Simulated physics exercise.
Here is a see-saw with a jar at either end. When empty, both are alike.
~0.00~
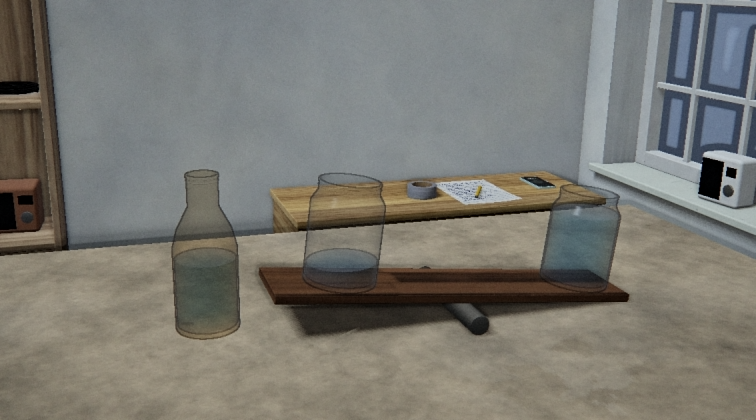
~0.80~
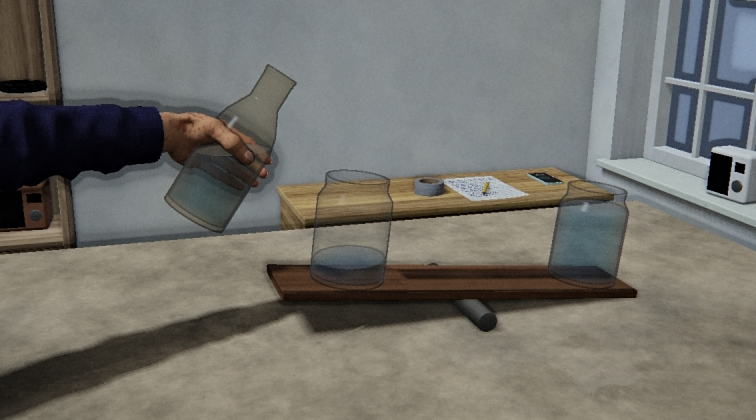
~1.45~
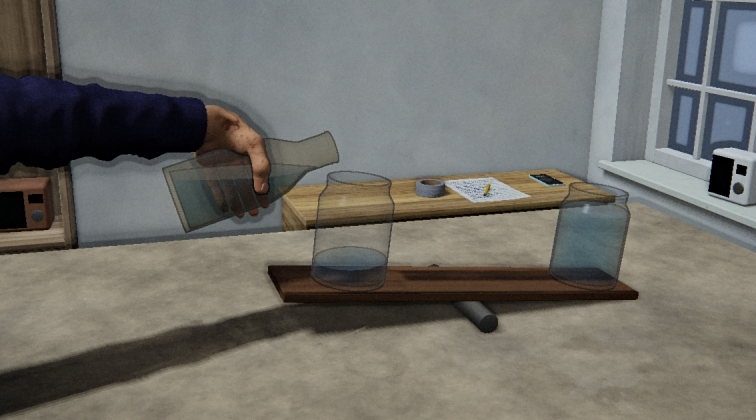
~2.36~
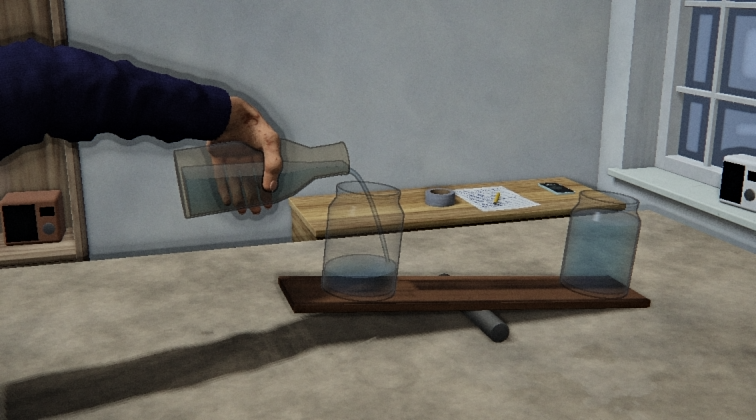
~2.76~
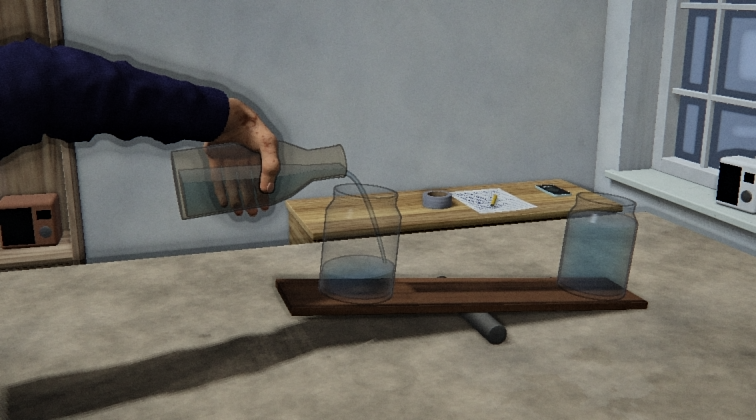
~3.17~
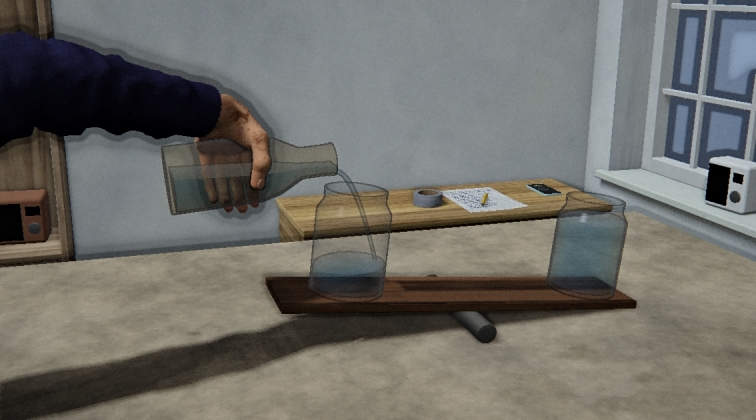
A hand in a dark blue sleeve lifted a half-full bottle, tilted it over the left jar on a see-saw, and poured a thin stream of water in, while the fuller right jar stayed put.
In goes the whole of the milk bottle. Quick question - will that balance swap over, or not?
It does not.
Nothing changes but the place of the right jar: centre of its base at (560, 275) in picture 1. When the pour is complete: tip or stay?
Given that, it stays still.
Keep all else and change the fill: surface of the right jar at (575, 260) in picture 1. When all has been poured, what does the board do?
Outcome for this fill: It swaps its tilt.
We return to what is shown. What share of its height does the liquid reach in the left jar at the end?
Around 65 in a hundred.
After 7.0 s, the left jar is about half full; the board leans as before.
After 12.7 s, the left jar is about two thirds full; the board leans as before.
